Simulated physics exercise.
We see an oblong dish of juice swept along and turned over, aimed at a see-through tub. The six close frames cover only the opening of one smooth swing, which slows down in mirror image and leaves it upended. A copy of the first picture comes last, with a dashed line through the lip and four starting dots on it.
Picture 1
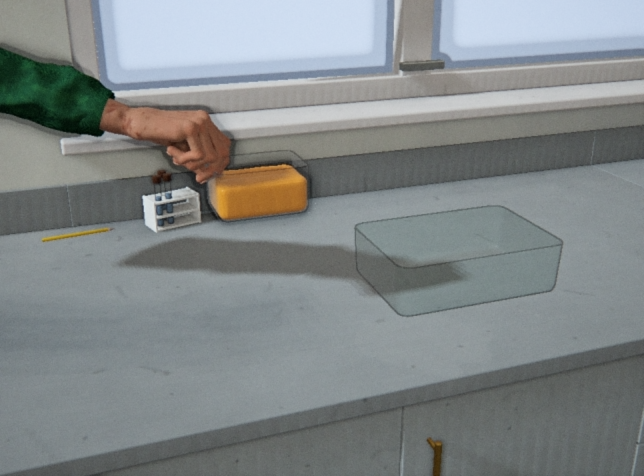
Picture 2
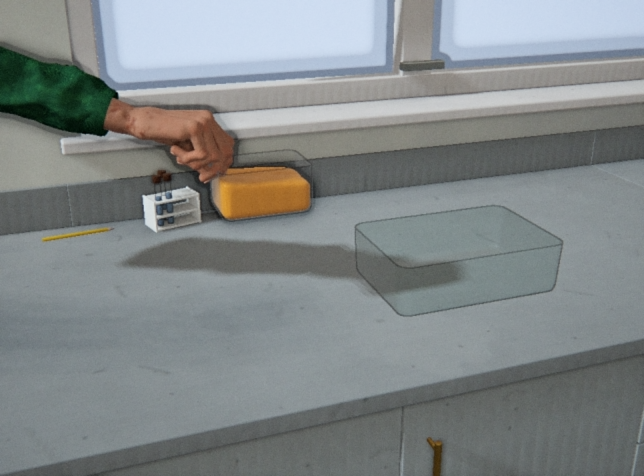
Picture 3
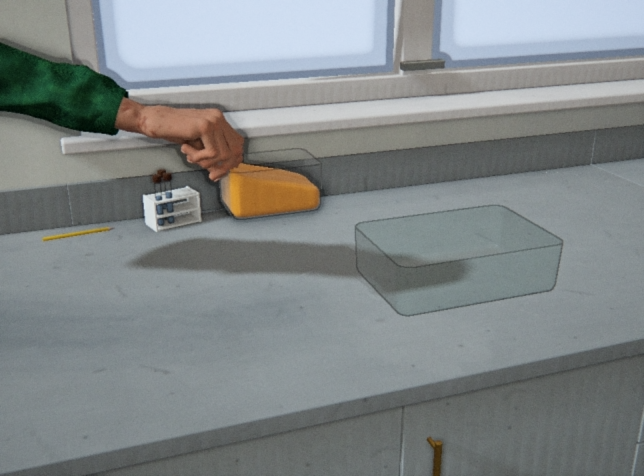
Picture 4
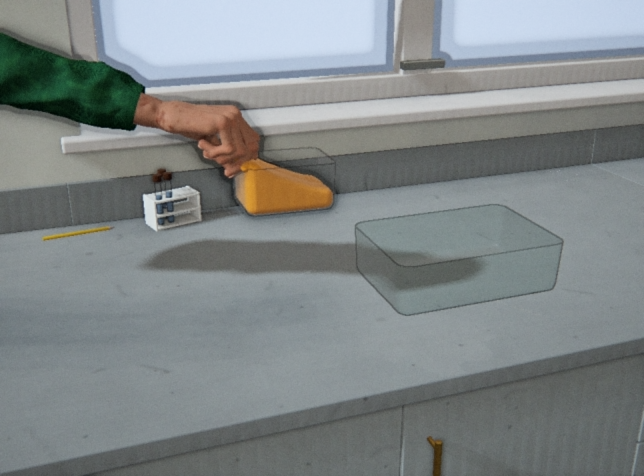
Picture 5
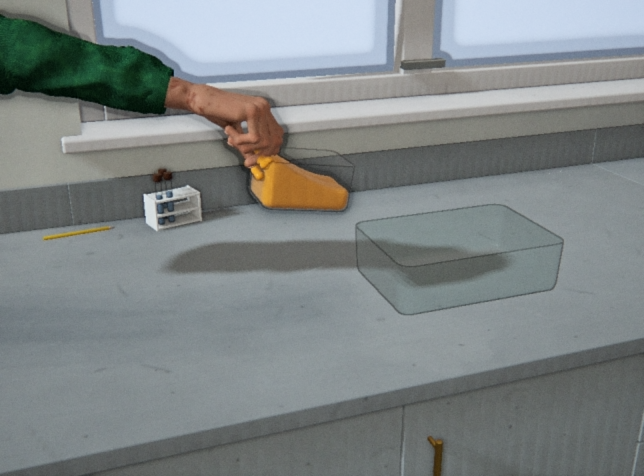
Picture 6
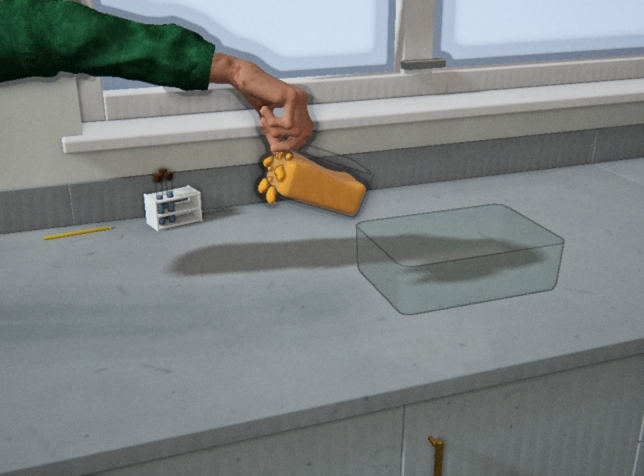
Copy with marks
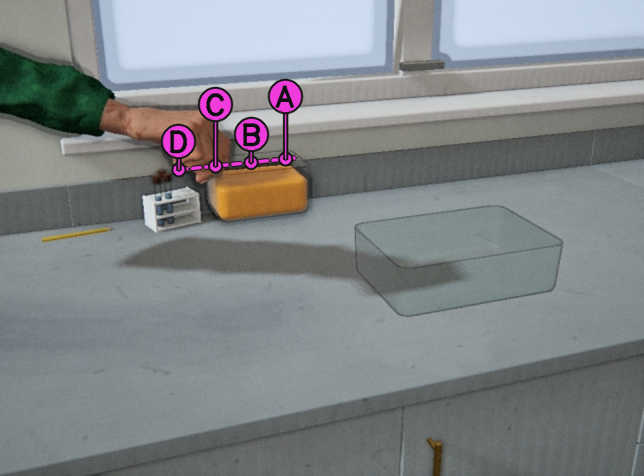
A hand in a green sleeve carried a clear dish of orange juice rightward along a gray counter, tilting it as the juice surged up and slopped over the left rim, near a see-through tub.
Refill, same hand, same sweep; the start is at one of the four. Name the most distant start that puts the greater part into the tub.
Take B.
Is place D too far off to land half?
Yes.
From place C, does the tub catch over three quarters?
No, it does not.
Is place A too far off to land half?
No, not at all.
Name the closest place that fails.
C.
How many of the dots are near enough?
Two of them.
On the marked copy, A at (285, 158); B at (251, 162); C at (215, 166); D at (178, 169).
For place A, about 76 % lands in the tub, 14 % falls short and 10 % goes beside or beyond.
For place B, about 63 % lands in the tub, 30 % falls short and 7 % goes beside or beyond.
For place C, about 39 % lands in the tub, 57 % falls short and 4 % goes beside or beyond.
For place D, about 3 % lands in the tub, 95 % falls short.
